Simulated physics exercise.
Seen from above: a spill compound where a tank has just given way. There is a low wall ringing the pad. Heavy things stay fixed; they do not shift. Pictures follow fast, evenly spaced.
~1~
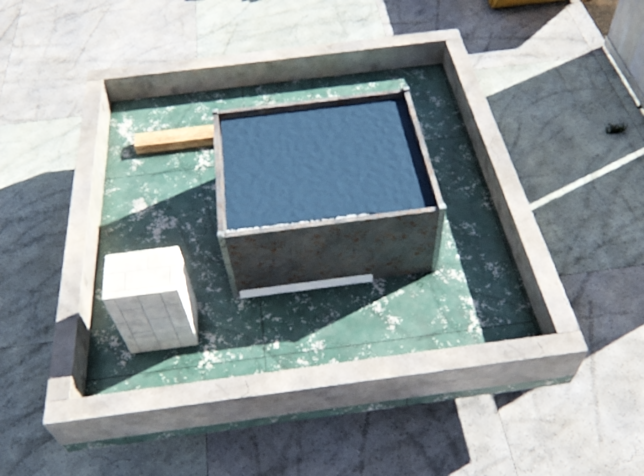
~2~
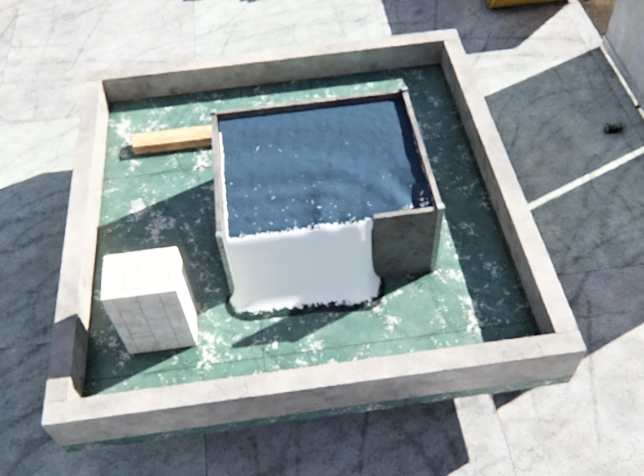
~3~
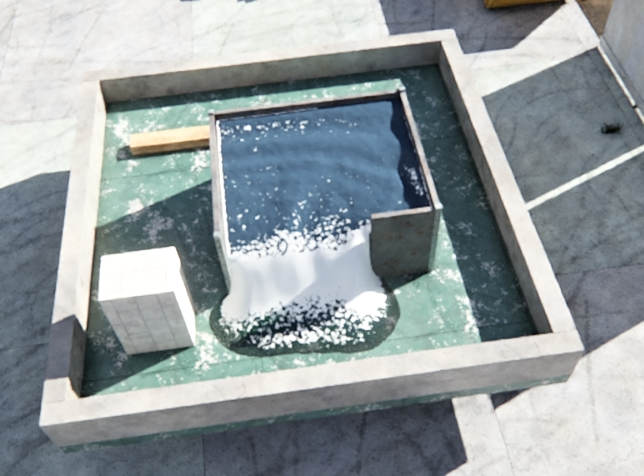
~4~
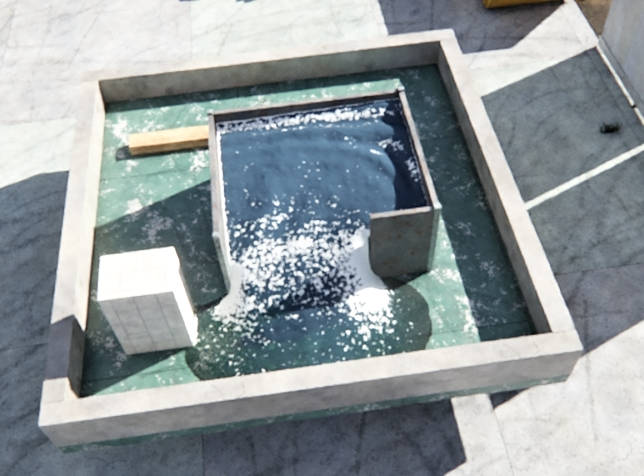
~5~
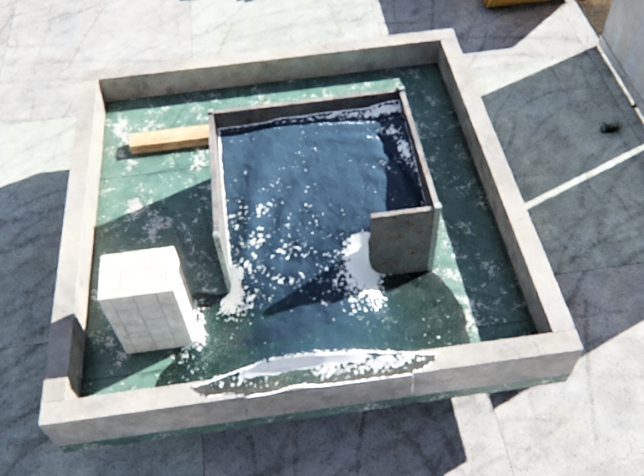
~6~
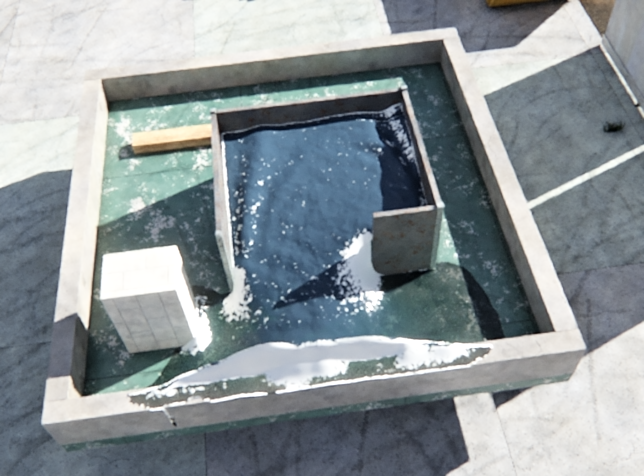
A square tank's front opens and water pours out, spreading across the green pad to the low wall.
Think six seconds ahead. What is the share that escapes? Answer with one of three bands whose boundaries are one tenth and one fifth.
The share is between one tenth and one fifth.
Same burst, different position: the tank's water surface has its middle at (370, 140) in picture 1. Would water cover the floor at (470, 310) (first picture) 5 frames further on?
Check at the given point - inundated.
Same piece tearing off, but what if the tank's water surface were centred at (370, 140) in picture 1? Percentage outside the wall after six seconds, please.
I'd put it near 14 in a hundred.
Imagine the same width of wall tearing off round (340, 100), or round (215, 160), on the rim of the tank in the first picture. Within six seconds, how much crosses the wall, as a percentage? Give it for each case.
Around 12 per cent in the first try, around 10 per cent in the second.
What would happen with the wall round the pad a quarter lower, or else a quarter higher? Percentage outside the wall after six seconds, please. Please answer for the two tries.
I'd expect around 26 per cent for the first wall and around 8 per cent for the second.
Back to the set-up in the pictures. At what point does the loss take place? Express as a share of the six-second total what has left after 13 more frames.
I'd put it near 90 in a hundred.
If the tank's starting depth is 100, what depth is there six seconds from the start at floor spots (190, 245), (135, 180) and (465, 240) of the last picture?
4, 16 and 14 in a hundred, in turn.
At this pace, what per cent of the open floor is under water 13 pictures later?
That comes to about 80 per cent.
A moment on, water covers 25 % of the floor; the low wall has let 1 % over.
Next, water covers 30 % of the floor; the low wall has let 5 % over.
Then, water covers 65 % of the floor; the low wall has let 13 % over.
Later, water covers 75 % of the floor; the low wall has let 15 % over.
In the end, water covers 80 % of the floor; the low wall has let 15 % over.
